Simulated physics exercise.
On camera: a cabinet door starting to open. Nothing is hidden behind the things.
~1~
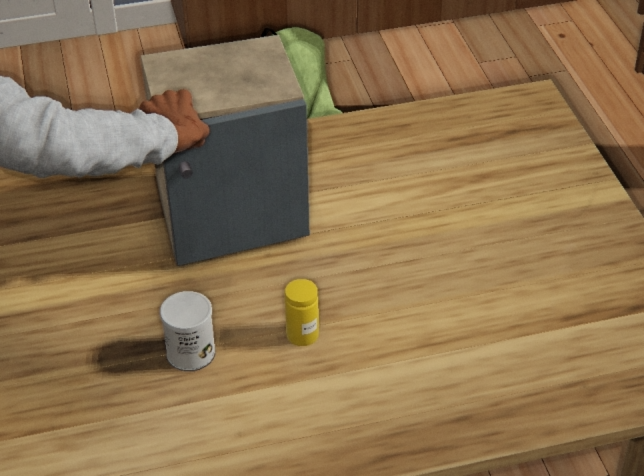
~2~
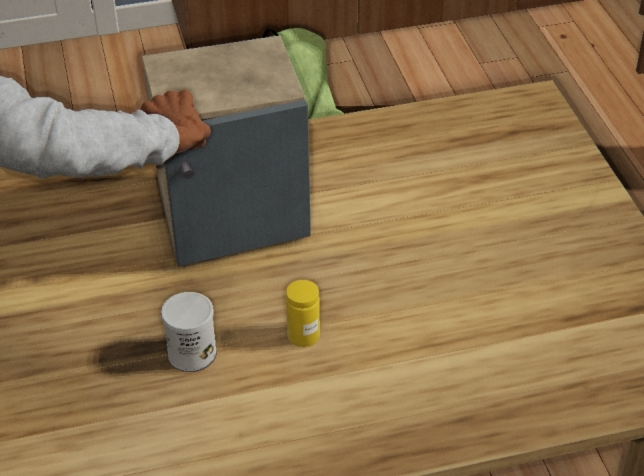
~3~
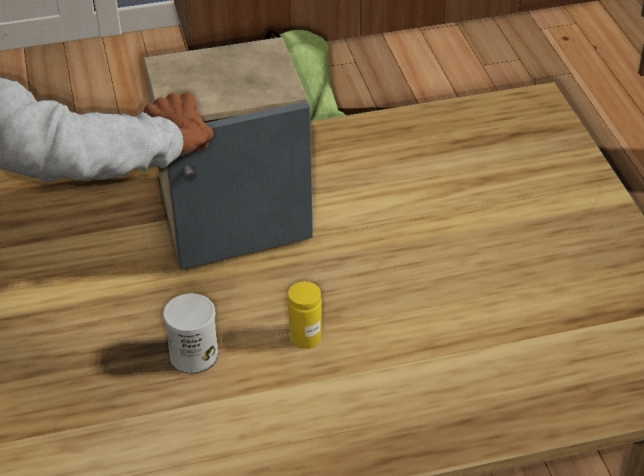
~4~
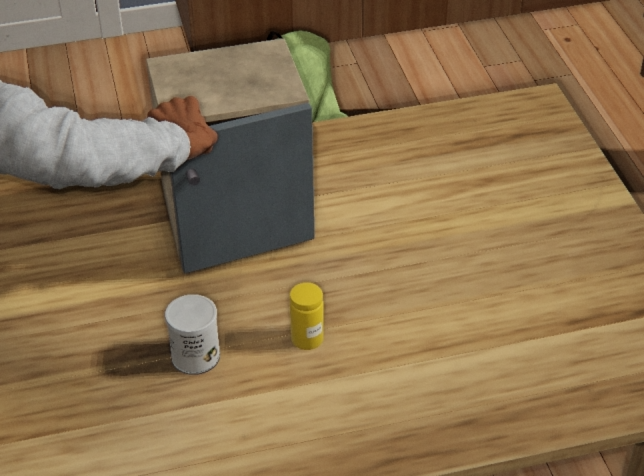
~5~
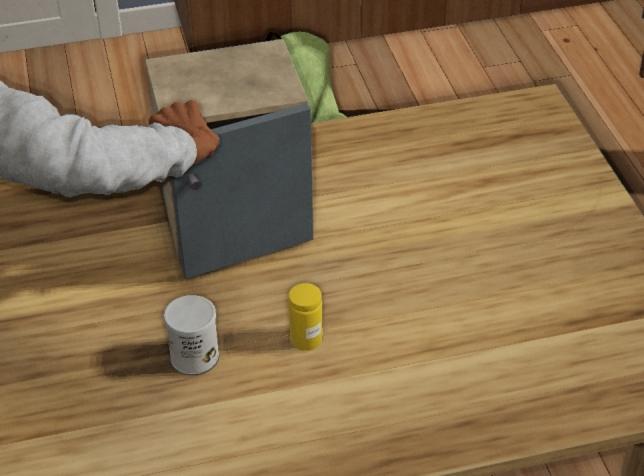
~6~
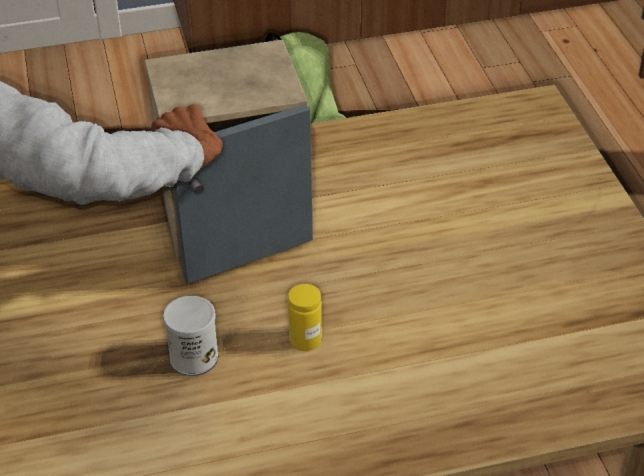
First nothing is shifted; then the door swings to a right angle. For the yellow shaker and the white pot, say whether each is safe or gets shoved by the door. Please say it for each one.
The yellow shaker is going to get jostled; the white pot is going to be okay.
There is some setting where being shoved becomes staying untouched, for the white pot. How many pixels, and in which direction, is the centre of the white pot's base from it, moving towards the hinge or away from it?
Rightward, near 28 pixels.
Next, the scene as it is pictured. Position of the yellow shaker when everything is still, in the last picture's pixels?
I'd say it stops near (364, 316).
Then, 1.50 s later than the last frame, door 57° open; yellow shaker at rest near (305, 318); white pot at rest near (192, 336).
Then, 2.16 s later than the last frame, door 76° open; yellow shaker shifted about its own width near (329, 319); white pot at rest near (192, 336).
Then, 2.50 s later than the last frame, door 86° open; yellow shaker shifted about its own width near (354, 318); white pot at rest near (192, 336).
When it is over, the yellow shaker gets shoved, near (364, 316); the white pot stays untouched, near (192, 336).
